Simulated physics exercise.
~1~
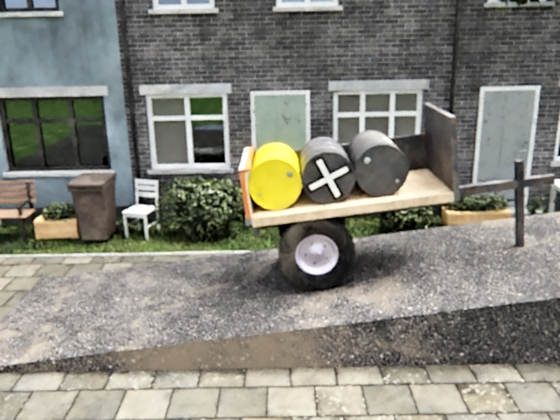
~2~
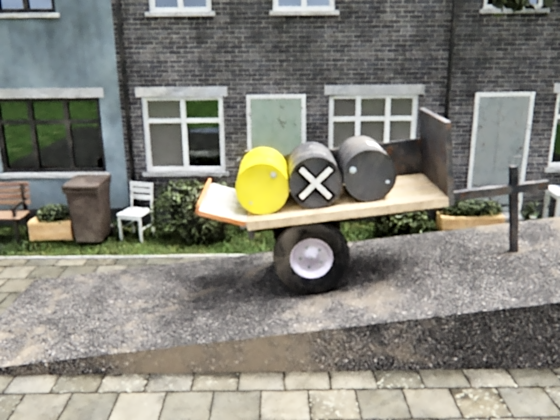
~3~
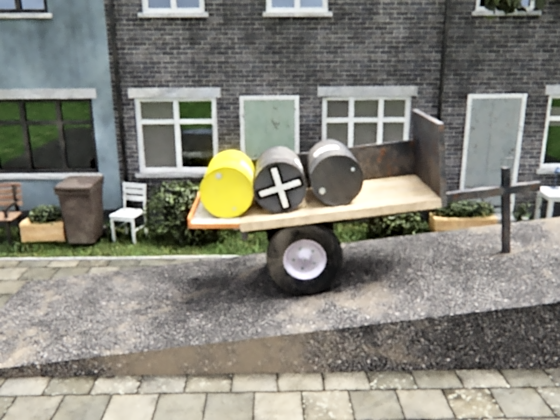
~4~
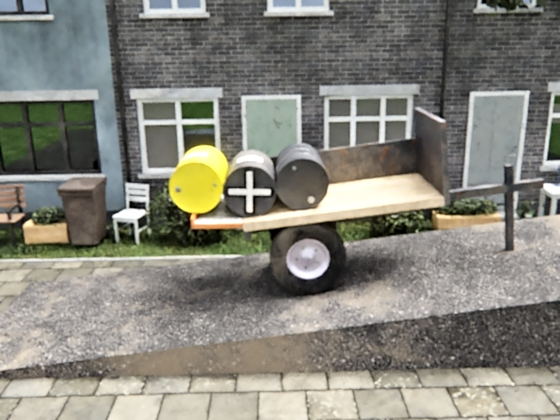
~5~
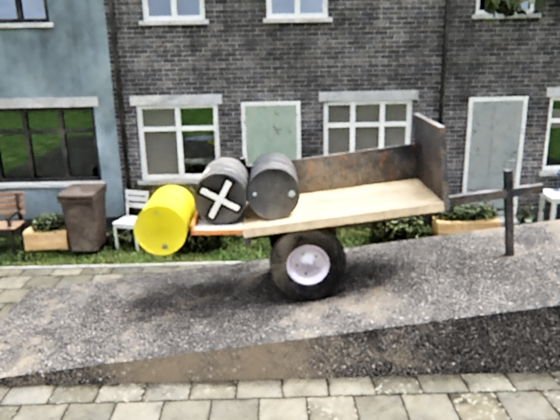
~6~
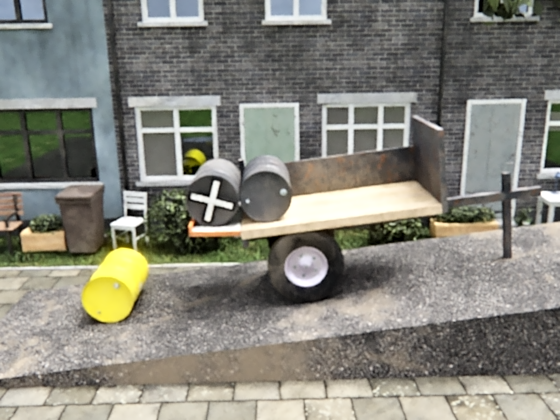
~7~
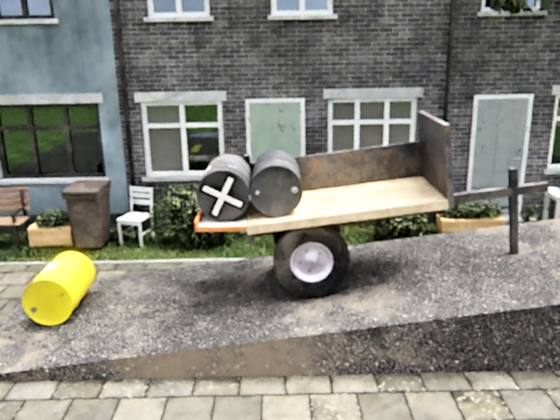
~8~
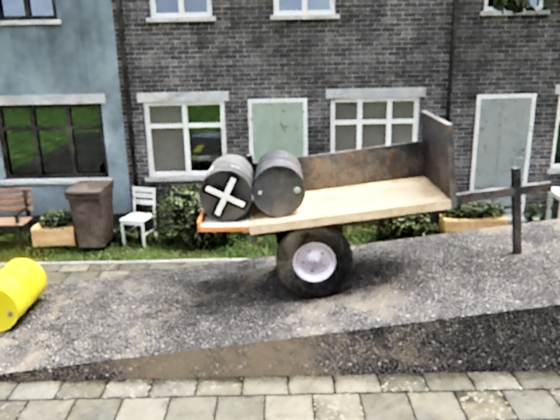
Three drums rolled left along a sloping trailer's bed as its tailgate dropped open, and the yellow one in front tumbled off the end and rolled away down the road, while the dark one with a white cross and another dark drum stayed aboard.
